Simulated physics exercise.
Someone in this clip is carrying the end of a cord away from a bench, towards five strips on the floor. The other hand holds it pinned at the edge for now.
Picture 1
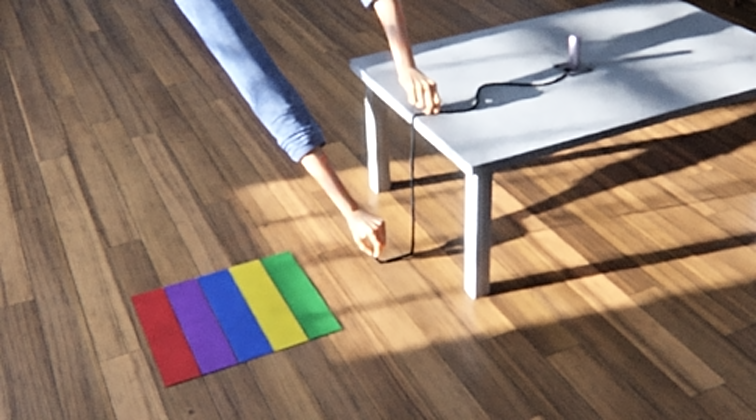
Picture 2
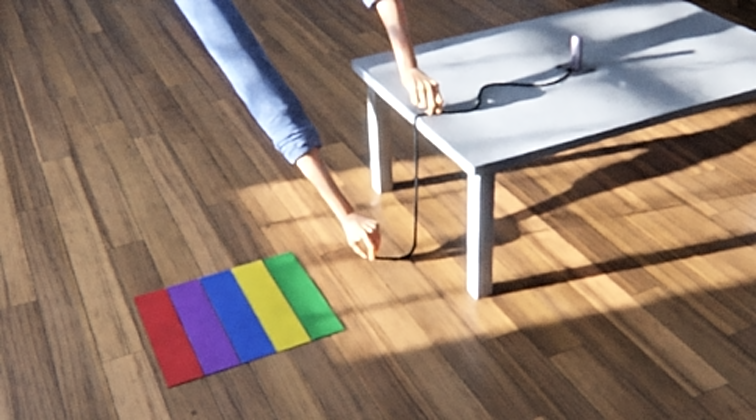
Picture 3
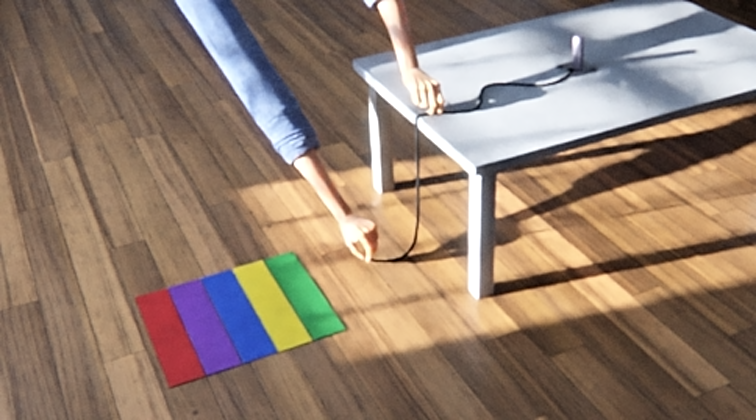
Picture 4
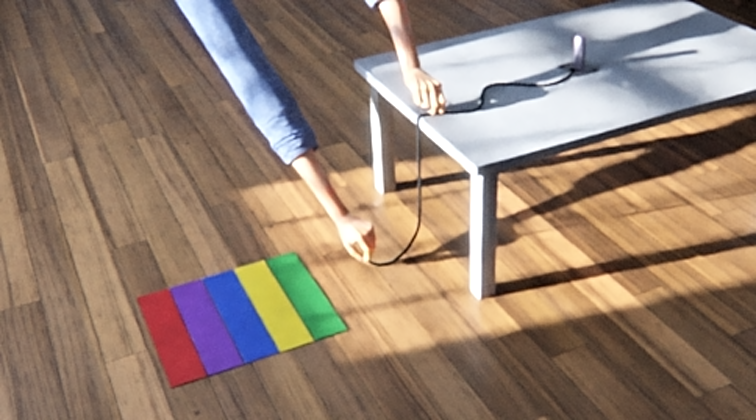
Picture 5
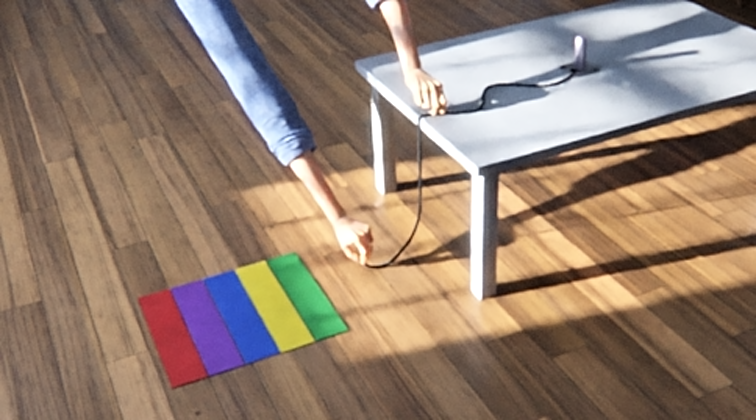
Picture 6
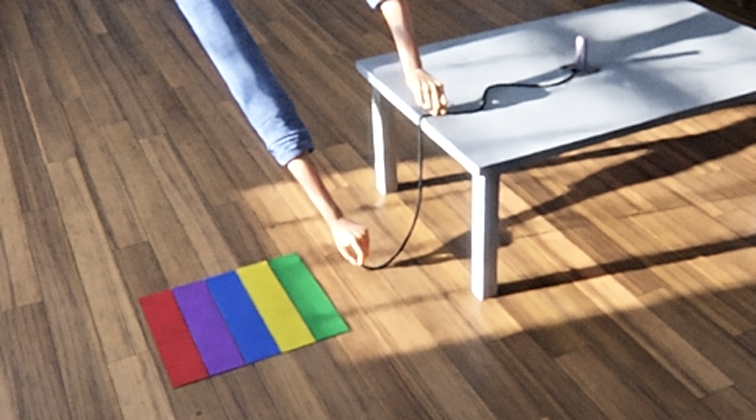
On a sunlit wooden floor, one hand drawing a dark cord's end slightly left towards coloured strips, another pinning it at a bench edge.
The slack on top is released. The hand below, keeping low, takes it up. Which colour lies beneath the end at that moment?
Blue.
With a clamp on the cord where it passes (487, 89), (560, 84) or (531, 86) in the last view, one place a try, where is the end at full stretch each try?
Roughly (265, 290), (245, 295) and (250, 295).
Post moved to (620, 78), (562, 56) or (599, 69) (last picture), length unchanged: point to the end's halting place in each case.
First (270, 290), then (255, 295), then (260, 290).
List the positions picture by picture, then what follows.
End (374, 254); green (316, 319); yellow (283, 330); blue (248, 341); purple (213, 352); red (177, 364), in the first frame.
End (369, 257); cord through (558, 81) (495, 84) (472, 110) (416, 129) (417, 186) (415, 243), in the second frame.
End (366, 258), in the third frame.
End (364, 259); cord through (561, 80) (498, 84) (475, 110) (418, 129) (420, 186) (411, 243), in the fourth frame.
End (361, 261), in the fifth frame.
End (358, 262); cord through (563, 81) (500, 85) (477, 111) (420, 130) (421, 187) (404, 245), in the sixth frame.
Early on, end near (300, 280); over green.
Midway, end near (263, 291); over yellow.
At the end of the slack, end near (240, 298); over blue. The blue one.
